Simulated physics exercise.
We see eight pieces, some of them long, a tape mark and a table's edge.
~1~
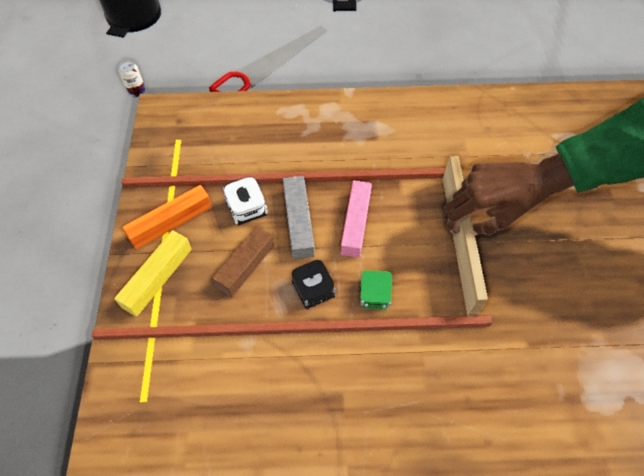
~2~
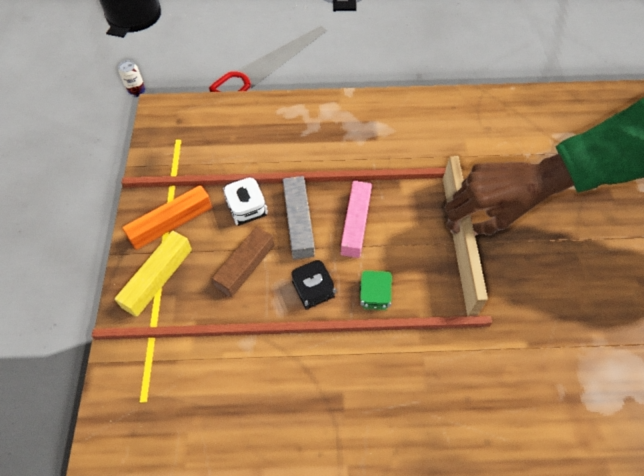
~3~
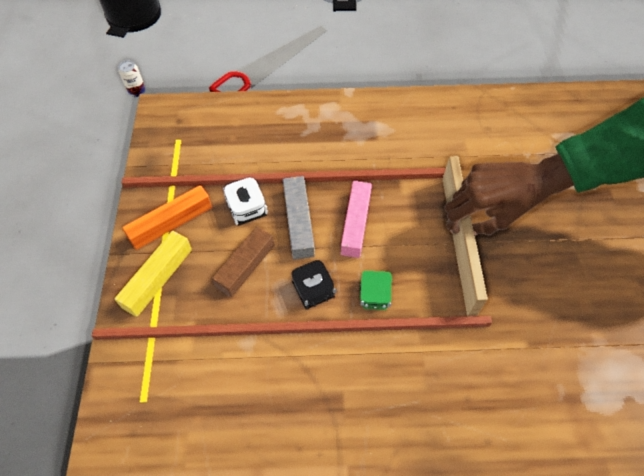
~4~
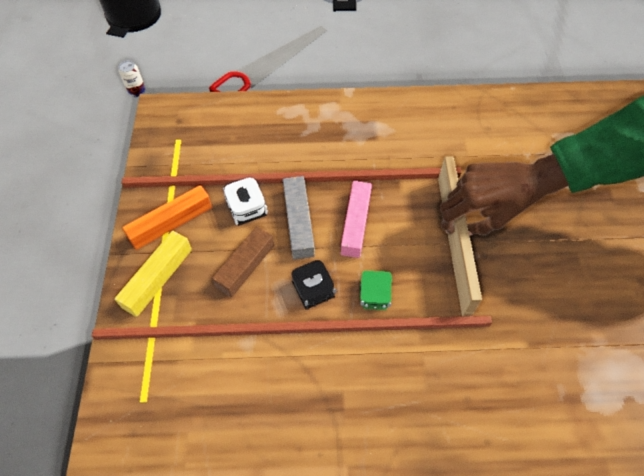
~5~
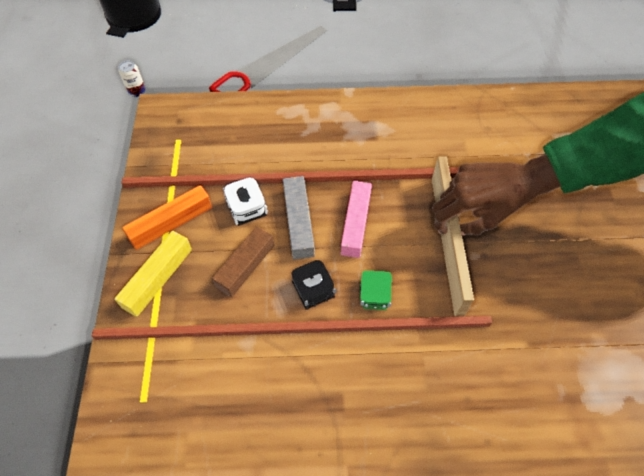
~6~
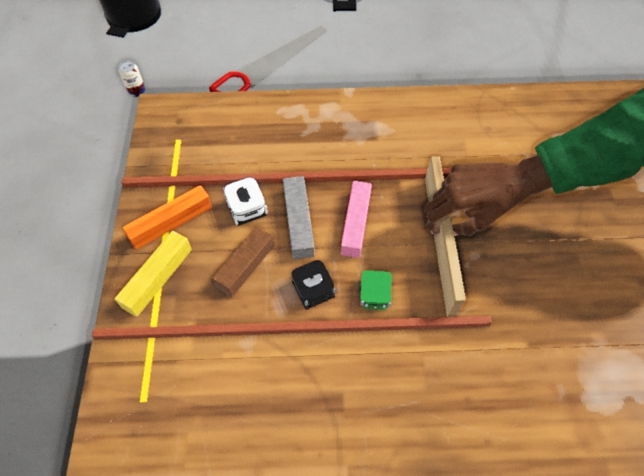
The clip shows a dark-skinned hand in a green sleeve holding a wooden board upright between two red rails on a wooden table, then sliding it slightly left, while eight coloured pieces near a yellow tape line stay still.
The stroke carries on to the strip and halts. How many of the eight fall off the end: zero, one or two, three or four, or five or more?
In the end the number that fall off is three or four.
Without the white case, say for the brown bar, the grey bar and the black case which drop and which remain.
The brown bar drops off, the grey bar does not fall, the black case holds on.
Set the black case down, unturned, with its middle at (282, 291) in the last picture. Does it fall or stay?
Then it survives.
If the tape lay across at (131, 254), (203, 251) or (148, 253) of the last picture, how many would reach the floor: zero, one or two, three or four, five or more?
In that order: Five or more; none; more than four.
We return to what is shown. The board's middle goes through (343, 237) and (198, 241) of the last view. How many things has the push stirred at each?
At the one place 3, at the other 8.
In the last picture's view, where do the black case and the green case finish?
About (113, 281), and the other about (140, 301).
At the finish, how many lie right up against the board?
The number is 2.
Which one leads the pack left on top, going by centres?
The black case.
A little later, none off yet; yellow bar at rest near (155, 273); orange stick at rest near (169, 217); white case at rest near (246, 201).
When it is over, the number that fall off is three or four; down, brown bar, white case, orange stick and yellow bar.
